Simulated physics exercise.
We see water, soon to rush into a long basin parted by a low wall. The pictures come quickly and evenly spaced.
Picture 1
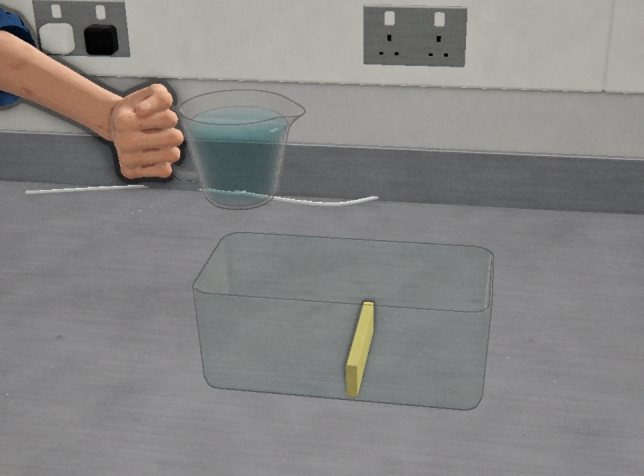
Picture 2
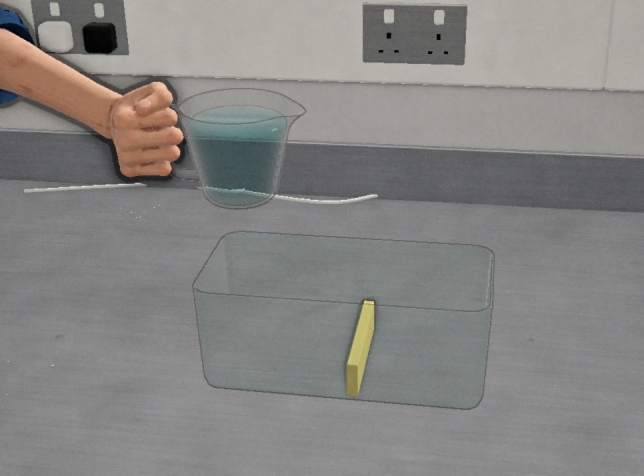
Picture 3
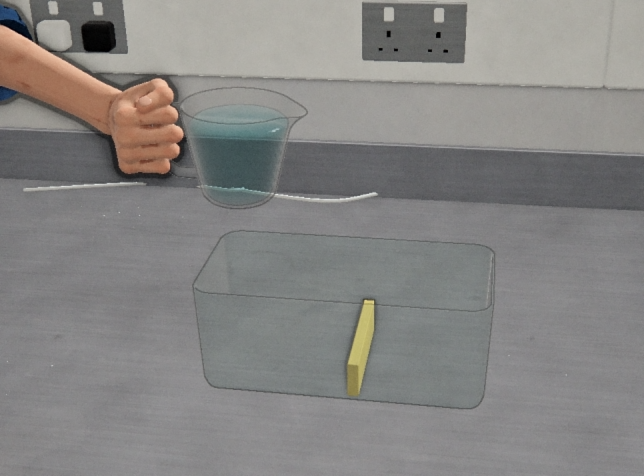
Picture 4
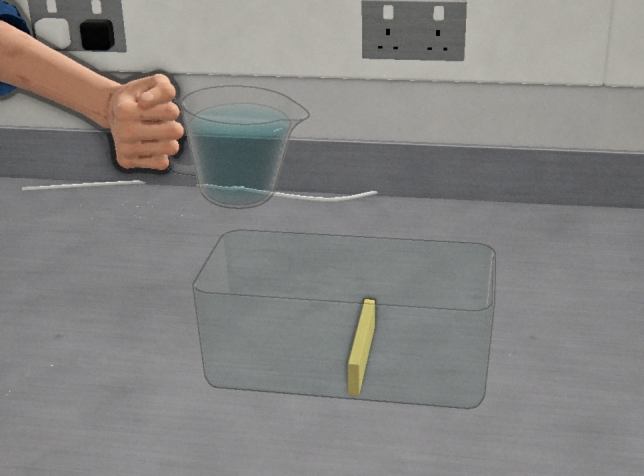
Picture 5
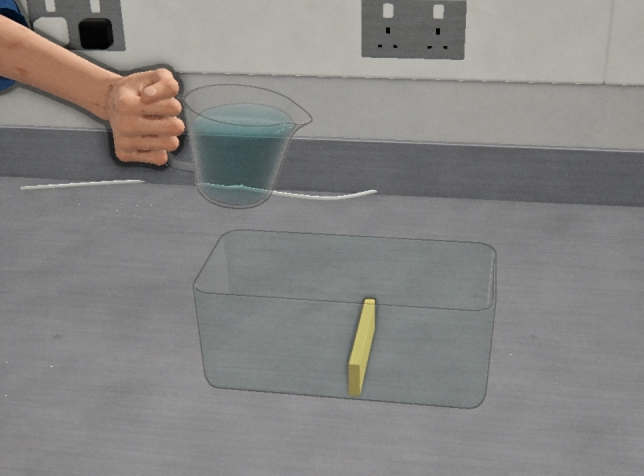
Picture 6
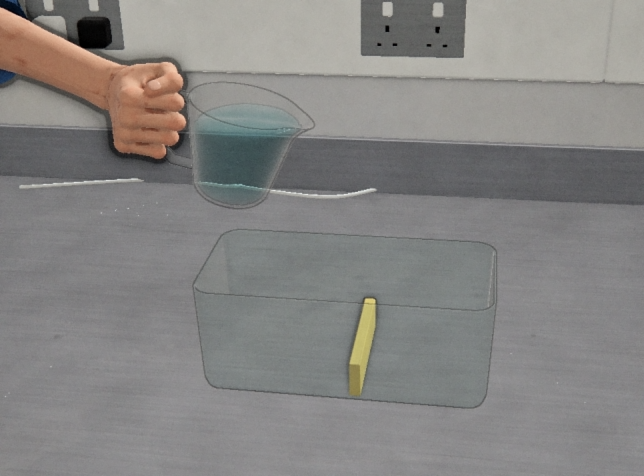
On a grey counter, a hand slowly tilts a jug of blue-green water rightward.
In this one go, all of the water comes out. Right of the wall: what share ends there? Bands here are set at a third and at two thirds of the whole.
Well, the amount right of the wall reaches a third without passing two thirds.
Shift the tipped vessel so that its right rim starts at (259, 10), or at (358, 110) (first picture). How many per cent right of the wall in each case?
Near 25 in a hundred first, near 95 in a hundred second.
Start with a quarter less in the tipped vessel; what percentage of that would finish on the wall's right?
45 %.
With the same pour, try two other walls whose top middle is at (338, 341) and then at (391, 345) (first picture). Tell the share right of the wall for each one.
Record: Case 1 near 80 %, case 2 near 15 %.
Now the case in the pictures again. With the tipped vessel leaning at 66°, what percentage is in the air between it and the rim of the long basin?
That comes to near 20 percent.
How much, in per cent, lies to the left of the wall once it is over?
It is close to 40 per cent.
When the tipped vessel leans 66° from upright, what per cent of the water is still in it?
Roughly 65 %.
A moment on, the tilt is 66° and 66 per cent is still to pour, 1 is left of the wall and 12 right of it.
Next, the tilt is 96° and 13 per cent is still to pour, 19 is left of the wall and 55 right of it.
Then the tilt is 100° and 0 per cent is still to pour, 40 is left of the wall and 59 right of it.
Later the tilt is 100° and 0 per cent is still to pour, 40 is left of the wall and 60 right of it.
In the end 40 per cent lies left of the wall, 60 right of it and 0 outside.
